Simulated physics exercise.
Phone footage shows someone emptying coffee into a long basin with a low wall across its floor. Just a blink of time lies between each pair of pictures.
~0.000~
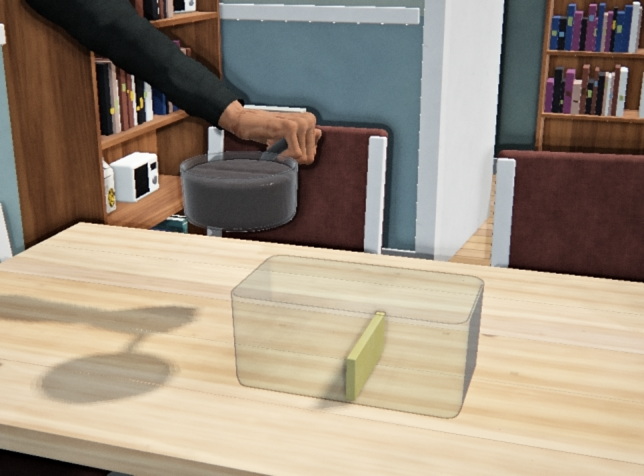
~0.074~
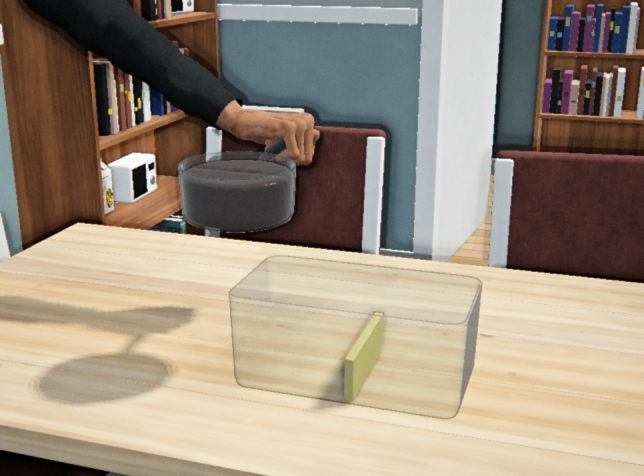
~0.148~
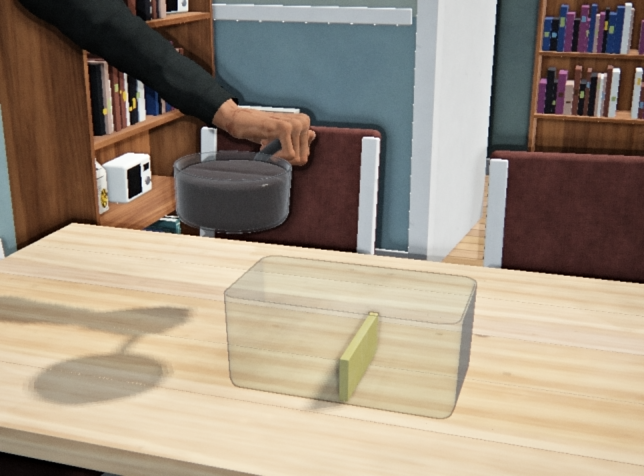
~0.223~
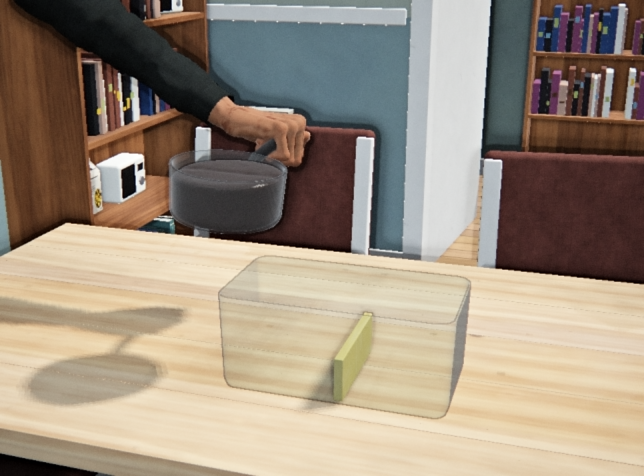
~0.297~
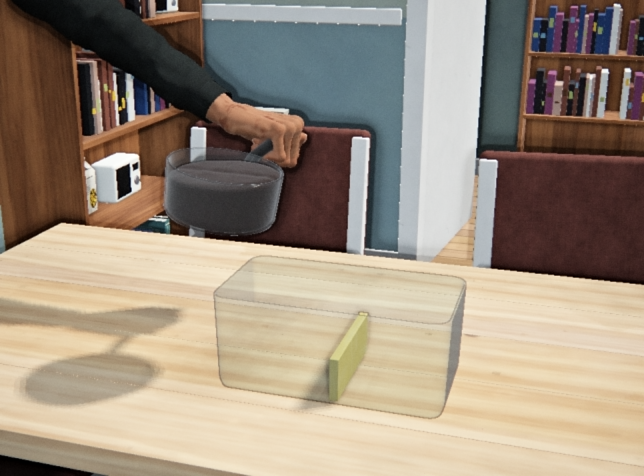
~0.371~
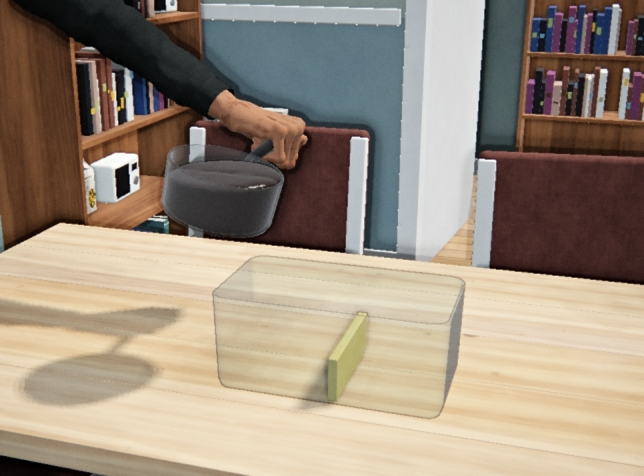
A hand slowly tilts a round, see-through container of dark coffee rightward above a wooden table.
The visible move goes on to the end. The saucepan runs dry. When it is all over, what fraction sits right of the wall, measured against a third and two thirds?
It finishes at less than a third.
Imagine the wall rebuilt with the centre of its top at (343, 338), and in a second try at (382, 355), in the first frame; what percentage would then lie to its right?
Estimated: 50 % first, 10 % second.
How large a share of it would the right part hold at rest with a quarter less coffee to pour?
I'd say roughly 0 percent.
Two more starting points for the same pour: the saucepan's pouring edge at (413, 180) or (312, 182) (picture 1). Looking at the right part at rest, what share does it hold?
It comes out at around 90 percent and then around 35 percent.
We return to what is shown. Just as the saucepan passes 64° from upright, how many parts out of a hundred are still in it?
Around 45 in a hundred.
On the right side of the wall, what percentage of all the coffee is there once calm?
Share approx. 5 per cent.
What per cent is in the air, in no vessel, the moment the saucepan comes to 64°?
Roughly 25 %.
A moment on, the saucepan is tipped part way and 43 per cent is still to pour, 29 is left of the wall and 2 right of it.
Next, the saucepan is tipped on its side and 7 per cent is still to pour, 82 is left of the wall and 6 right of it.
Then the saucepan is tipped right over and 0 per cent is still to pour, 93 is left of the wall and 6 right of it.
Later the saucepan is tipped right over and 0 per cent is still to pour, 93 is left of the wall and 6 right of it.
Finally, 93 per cent lies left of the wall, 6 right of it and 0 outside.
